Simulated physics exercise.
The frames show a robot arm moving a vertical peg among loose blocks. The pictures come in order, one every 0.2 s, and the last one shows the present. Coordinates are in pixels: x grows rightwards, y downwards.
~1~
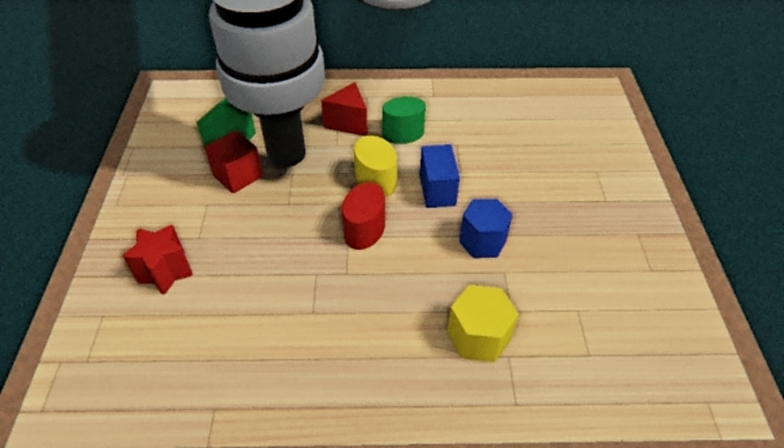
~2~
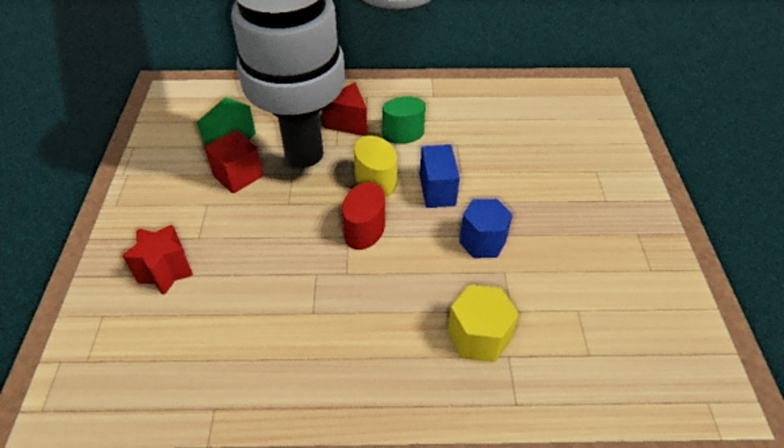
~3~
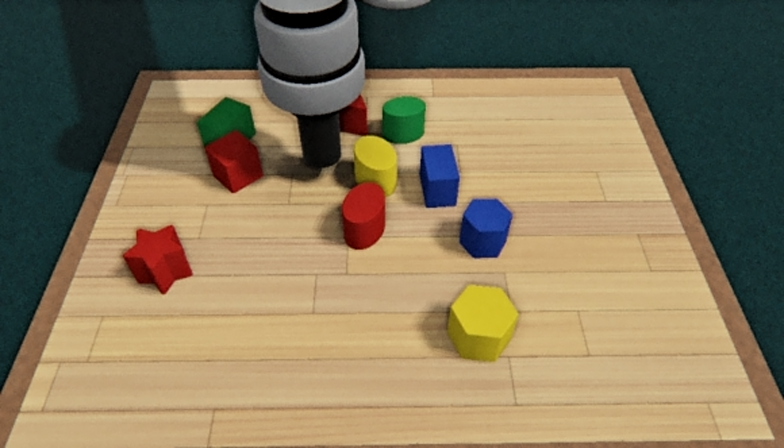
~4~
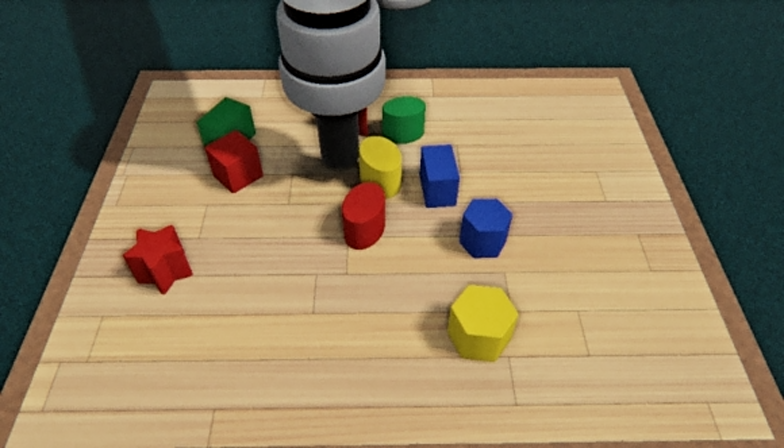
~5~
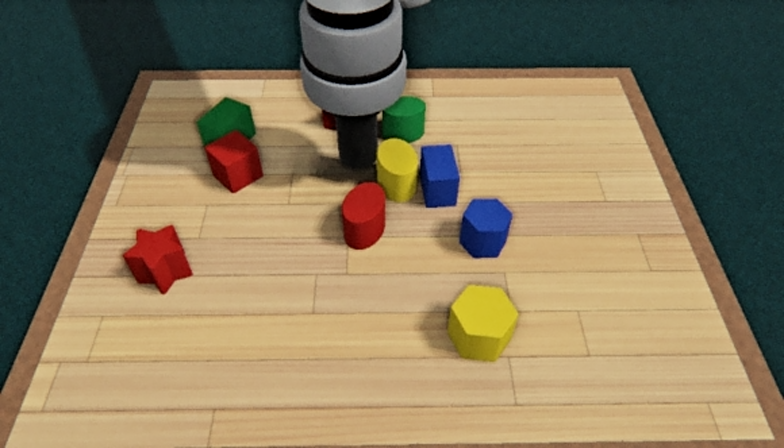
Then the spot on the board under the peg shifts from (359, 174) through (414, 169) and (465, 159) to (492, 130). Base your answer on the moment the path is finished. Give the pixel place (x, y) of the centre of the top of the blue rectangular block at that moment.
For the centre of its top, I'd go with (502, 182).
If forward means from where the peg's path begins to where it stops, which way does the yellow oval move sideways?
It goes right.
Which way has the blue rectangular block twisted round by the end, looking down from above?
Top view: Clockwise.
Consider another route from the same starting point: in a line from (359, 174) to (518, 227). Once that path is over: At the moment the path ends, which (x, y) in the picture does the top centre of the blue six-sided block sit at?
It should be at about (512, 229).
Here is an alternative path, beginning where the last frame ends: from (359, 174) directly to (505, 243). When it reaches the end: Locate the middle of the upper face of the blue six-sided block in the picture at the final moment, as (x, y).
Answer: (534, 249).
On the path given first. One third of the way, peg at (417, 150); yellow oval at (450, 158), turned 35° clockwise; blue rectangular block at (480, 175), turned 35° clockwise.
Two thirds of the way, peg at (469, 139); yellow oval at (489, 154), turned 80° clockwise; blue rectangular block at (502, 182), turned 60° clockwise; blue six-sided block at (491, 218).
At the end, peg at (495, 111); yellow oval at (489, 154), turned 80° clockwise; green oval not moved; blue rectangular block at (502, 182), turned 60° clockwise; blue six-sided block at (491, 218).
